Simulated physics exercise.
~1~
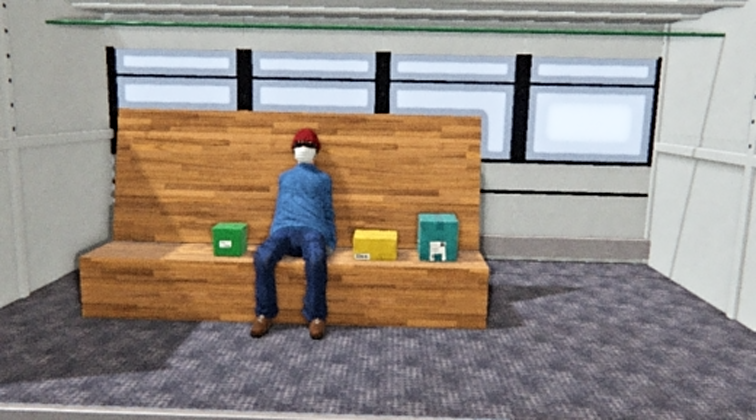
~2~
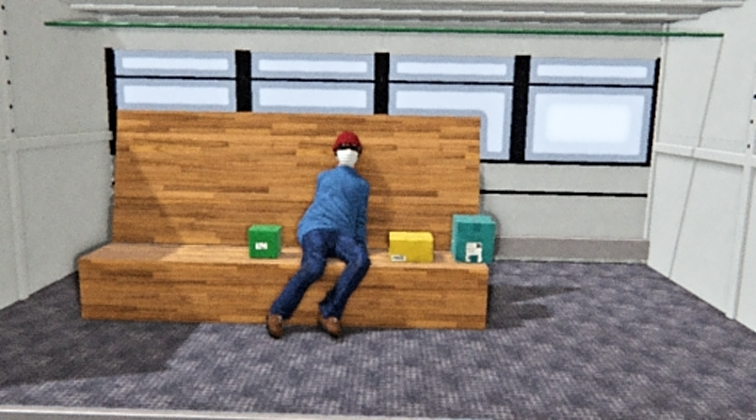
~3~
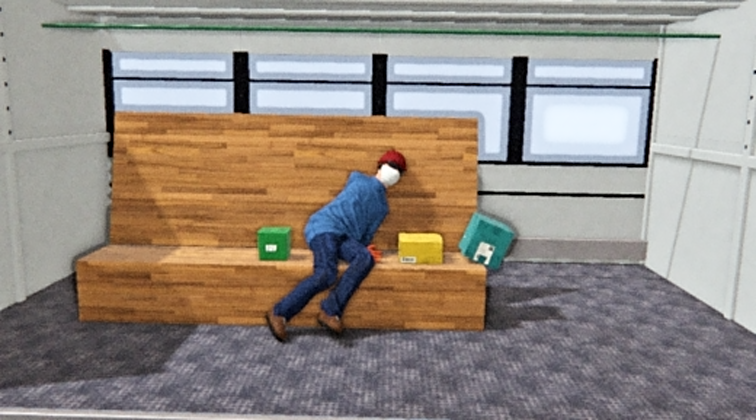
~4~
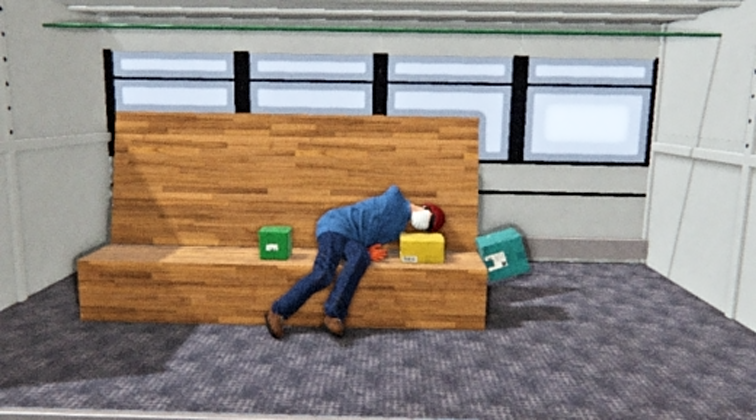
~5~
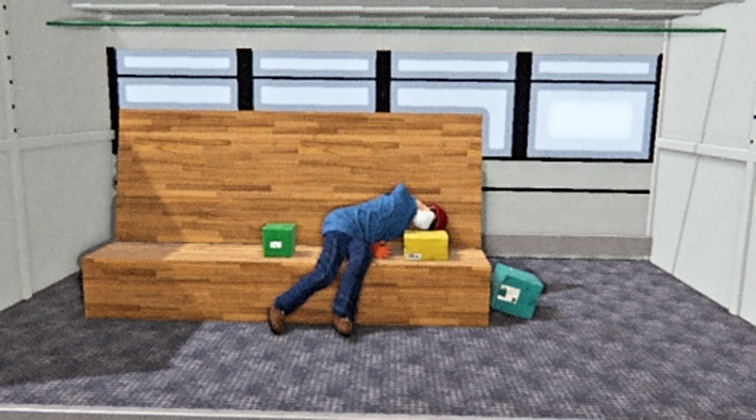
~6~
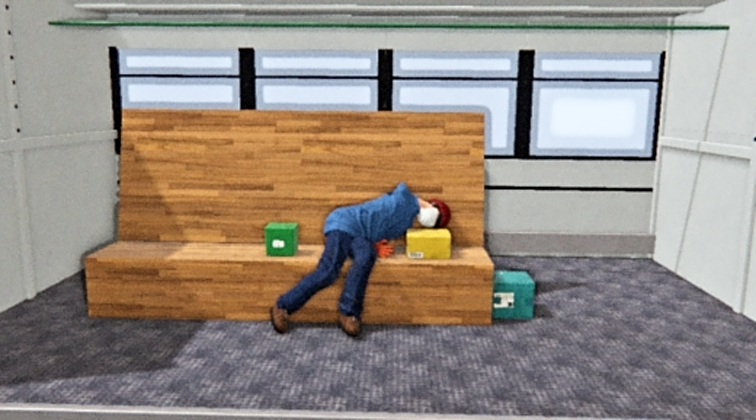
A shuttle interior with a wooden side bench beneath dark-framed windows is seen from the front by a slightly swaying camera. A slumped sleeper in a red cap, blue top and jeans sits between a green tub on the left and a yellow carton and teal holdall on the right. The luggage slides right as the sleeper leans the same way. The teal holdall tips over the bench end while the sleeper folds sideways, head coming down by the yellow carton. The holdall drops and settles on the floor against the bench, while the tub, carton and sleeper's hips stay on the seat.
